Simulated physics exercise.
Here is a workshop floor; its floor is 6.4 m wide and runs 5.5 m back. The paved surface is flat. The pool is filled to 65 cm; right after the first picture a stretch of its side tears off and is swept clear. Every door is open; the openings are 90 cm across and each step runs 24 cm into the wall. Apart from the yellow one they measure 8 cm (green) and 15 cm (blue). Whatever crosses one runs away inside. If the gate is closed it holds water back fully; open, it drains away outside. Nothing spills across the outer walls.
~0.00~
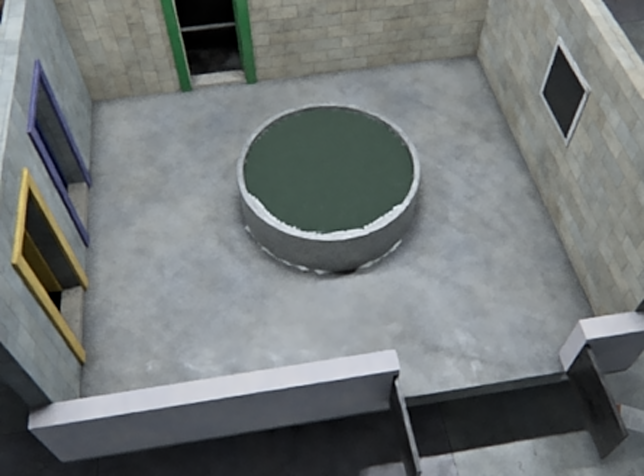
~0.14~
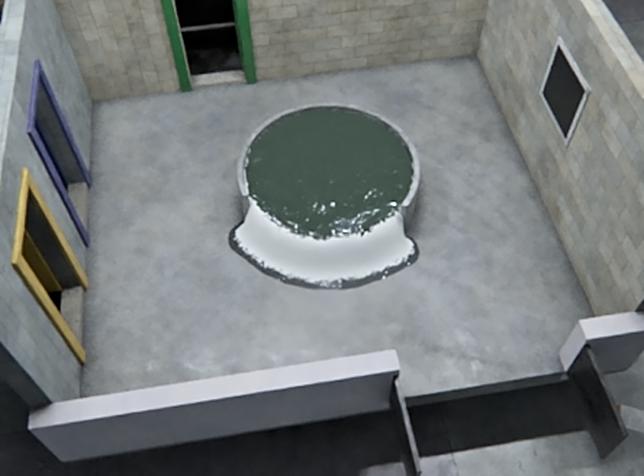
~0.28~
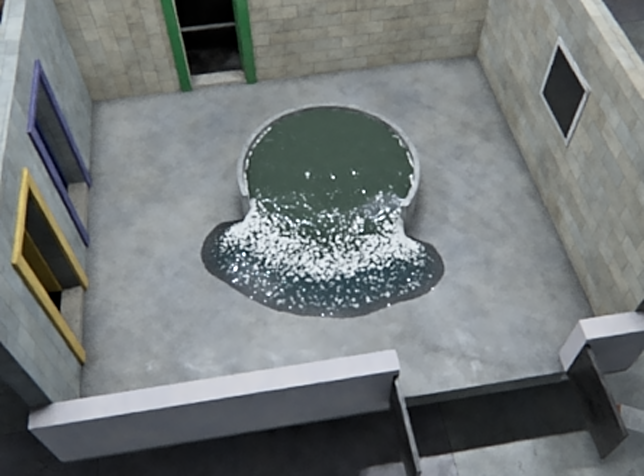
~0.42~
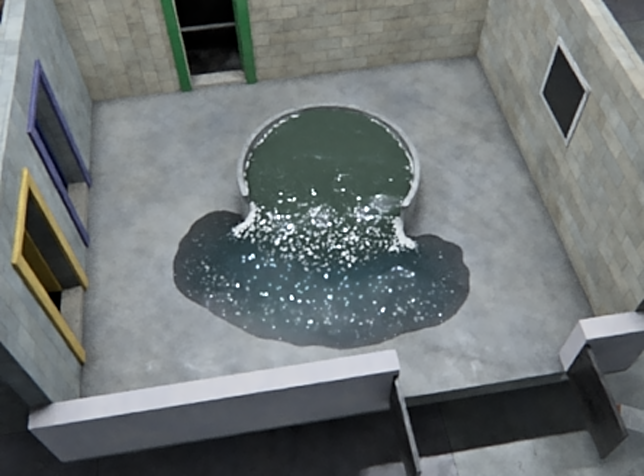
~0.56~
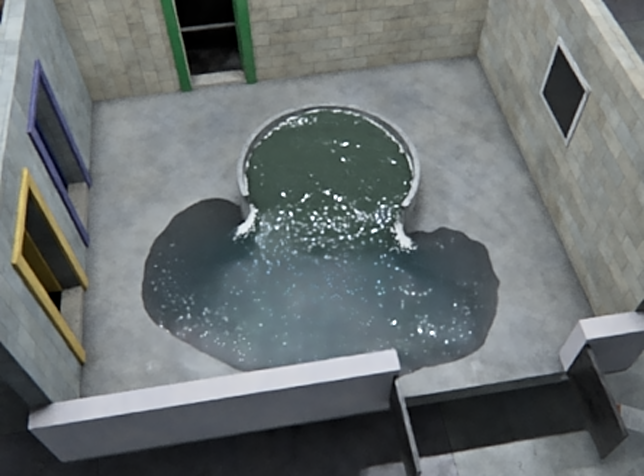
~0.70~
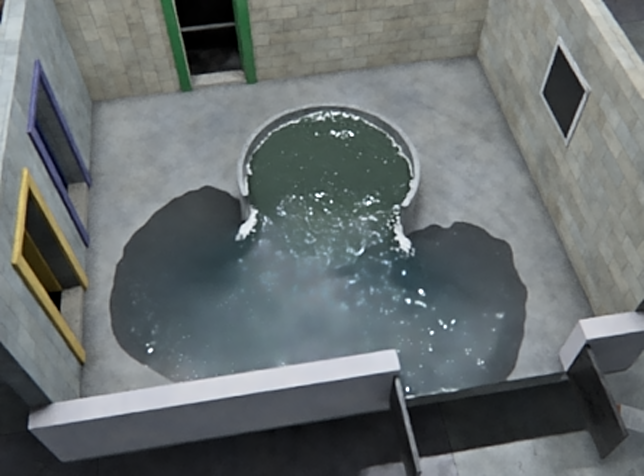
To begin with, a round pool of dark green water sits still on a grey floor between walls with yellow, blue and green doorways. Then its near side gives way and white, foaming water pours out, spreading forward and to both sides in a widening dark sheet that reaches the low front wall.
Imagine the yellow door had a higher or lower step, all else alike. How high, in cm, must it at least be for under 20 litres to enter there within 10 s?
Close to 16 cm is just enough.
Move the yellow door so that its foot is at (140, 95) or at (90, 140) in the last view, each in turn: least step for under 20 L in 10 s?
Roughly 16 and 8.5 cm.
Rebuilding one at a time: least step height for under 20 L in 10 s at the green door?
About 9.5 cm at green.
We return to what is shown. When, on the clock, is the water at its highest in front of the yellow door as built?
Around 2.6 s.
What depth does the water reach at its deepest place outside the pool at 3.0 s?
Roughly 34 cm.
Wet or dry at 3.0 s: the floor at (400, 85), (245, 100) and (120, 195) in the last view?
In that order: Dry, dry, wet.
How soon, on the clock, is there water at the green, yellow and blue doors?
Arrival: Green 4.0 s, yellow 0.8 s, blue 1.3 s.
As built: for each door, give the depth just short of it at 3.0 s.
Depths in cm: Green 0, yellow 20, blue 5.
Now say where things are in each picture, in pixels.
The first frame shows the pool at (328, 170) is whole and still, 65 cm deep; the yellow door at (57, 279) is dry.
In the second frame, the gap is at (320, 258), the front 0.3 m out at (412, 257); the back of the pool holds 65 cm.
In the third frame, water pours out at (321, 260) and has run 0.8 m, to (425, 286); about 10 cm deep outside, 65 cm at the back.
In the fourth frame, water pours out at (321, 261) and has run 1.2 m, to (447, 312); about 8 cm deep outside, 65 cm at the back.
In the fifth frame, the gap is at (321, 262), the front 1.7 m out at a hidden place; the back of the pool holds 60 cm.
In the sixth frame, water pours out at (321, 262) and has run 2.2 m, to a hidden place; about 5 cm deep outside, 55 cm at the back; the yellow door at (57, 279), 3.1 m from the gap, is still 0.4 m from the nearest water.
After 1.4 s water covers 40 % of the floor, deepest (44 cm) near (80, 430); 16 cm at the yellow door, 0 litres in over its 14 cm step.
After 3.0 s water covers 45 % of the floor, deepest (34 cm) near (80, 430); 20 cm at the yellow door, 18 litres in over its 14 cm step.
After 10.0 s water covers 100 % of the floor, deepest (12 cm) near (427, 80); 4 cm at the yellow door, 36 litres in over its 14 cm step.
At the yellow door as built, the water arrived by 0.9 s and peaked near 22 cm at 2.6 s.
Run again over the same 10 s with other heights there, 36 litres in over 14 cm, 12 litres over 18.5 cm. The limit of 20 litres is kept from about 16 cm up.
